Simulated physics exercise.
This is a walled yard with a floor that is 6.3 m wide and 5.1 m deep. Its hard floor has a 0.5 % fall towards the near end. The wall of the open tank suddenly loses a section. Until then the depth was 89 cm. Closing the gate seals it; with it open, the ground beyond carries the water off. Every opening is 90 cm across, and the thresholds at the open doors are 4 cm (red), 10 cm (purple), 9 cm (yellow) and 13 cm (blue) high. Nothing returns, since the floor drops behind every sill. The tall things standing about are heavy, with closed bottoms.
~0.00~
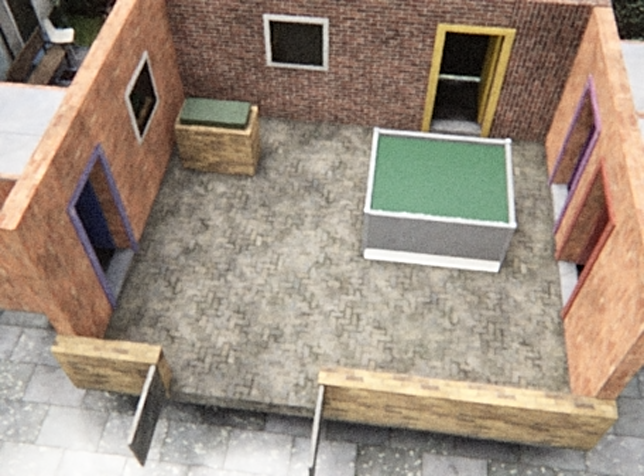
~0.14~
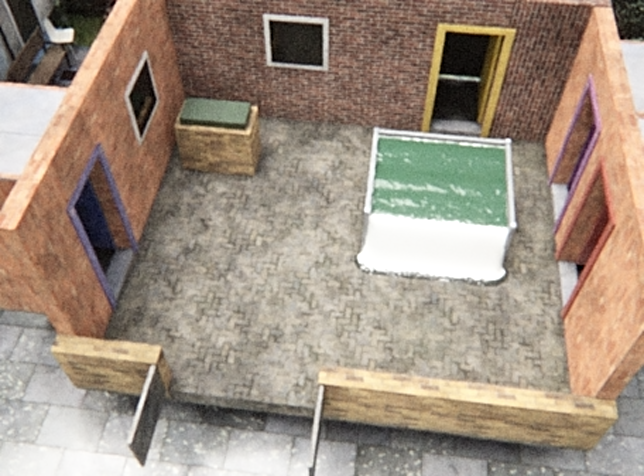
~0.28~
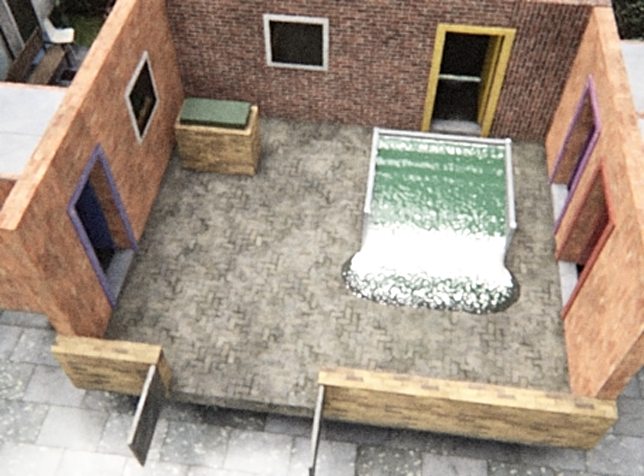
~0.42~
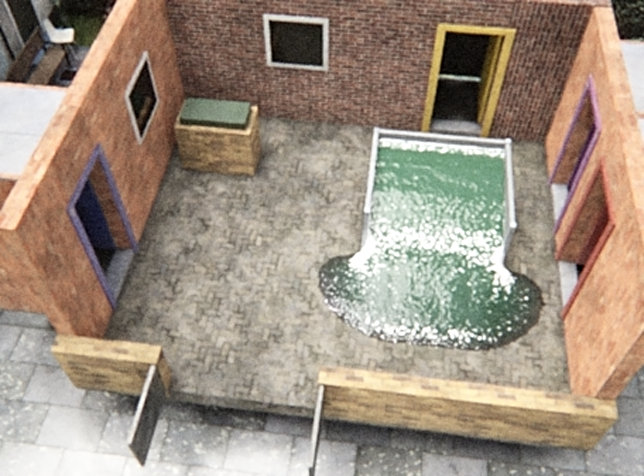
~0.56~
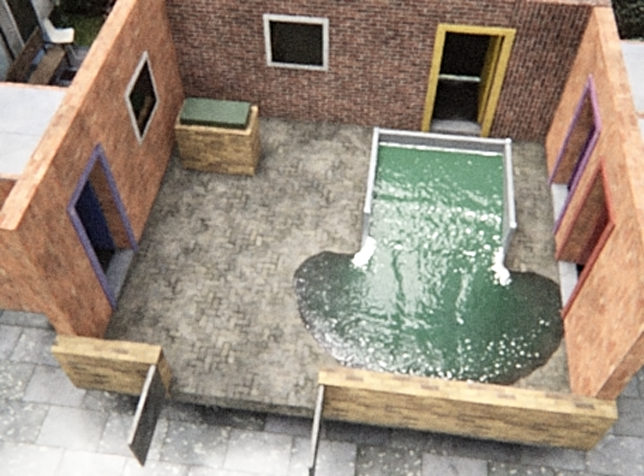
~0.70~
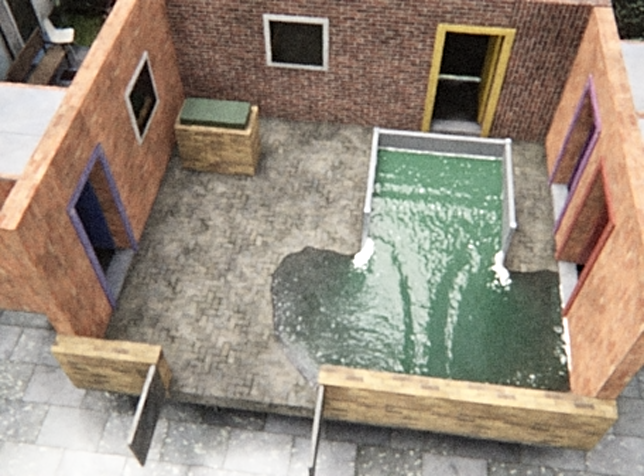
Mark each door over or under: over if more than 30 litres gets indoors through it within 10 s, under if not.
Red door: Over, purple door: Under, yellow door: Under, blue door: Under.
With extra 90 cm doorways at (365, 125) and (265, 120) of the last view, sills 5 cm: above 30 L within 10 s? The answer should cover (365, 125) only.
Short of it.
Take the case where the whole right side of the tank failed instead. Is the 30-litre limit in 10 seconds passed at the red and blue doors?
The red door comes out more than that and the blue door less than that.
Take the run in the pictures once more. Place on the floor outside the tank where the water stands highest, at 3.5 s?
Roughly at pixel (523, 142).
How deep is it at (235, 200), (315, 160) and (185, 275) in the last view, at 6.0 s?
Spot one 8 cm, spot two 5 cm, spot three 12 cm.
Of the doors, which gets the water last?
Looks like the yellow door.
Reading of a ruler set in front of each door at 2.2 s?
Centimetres: Red 9 / purple 0 / yellow 0 / blue 0.
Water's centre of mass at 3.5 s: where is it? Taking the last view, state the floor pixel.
It lies at roughly (401, 298) in pixels.
After 1.4 s water covers 35 % of the floor and is deepest (60 cm) near (572, 421); red door 3 cm at the sill, 3 L in, purple door not reached, yellow door not reached, blue door not reached.
After 2.2 s water covers 35 % of the floor and is deepest (46 cm) near (558, 419); red door 9 cm at the sill, 5 L in, purple door not reached, yellow door not reached, blue door not reached.
After 3.5 s water covers 65 % of the floor and is deepest (35 cm) near (523, 142); red door 11 cm at the sill, 44 L in, purple door 10 cm at the sill, 0 L in, yellow door not reached, blue door 18 cm at the sill, 3 L in.
After 6.0 s water covers 95 % of the floor and is deepest (20 cm) near (188, 112); red door 7 cm at the sill, 79 L in, purple door 9 cm at the sill, 0 L in, yellow door 9 cm at the sill, 2 L in, blue door 12 cm at the sill, 14 L in.
After 10.0 s water covers 100 % of the floor and is deepest (11 cm) near (375, 151); red door 7 cm at the sill, 92 L in, purple door 6 cm at the sill, 2 L in, yellow door 4 cm at the sill, 3 L in, blue door 7 cm at the sill, 15 L in.
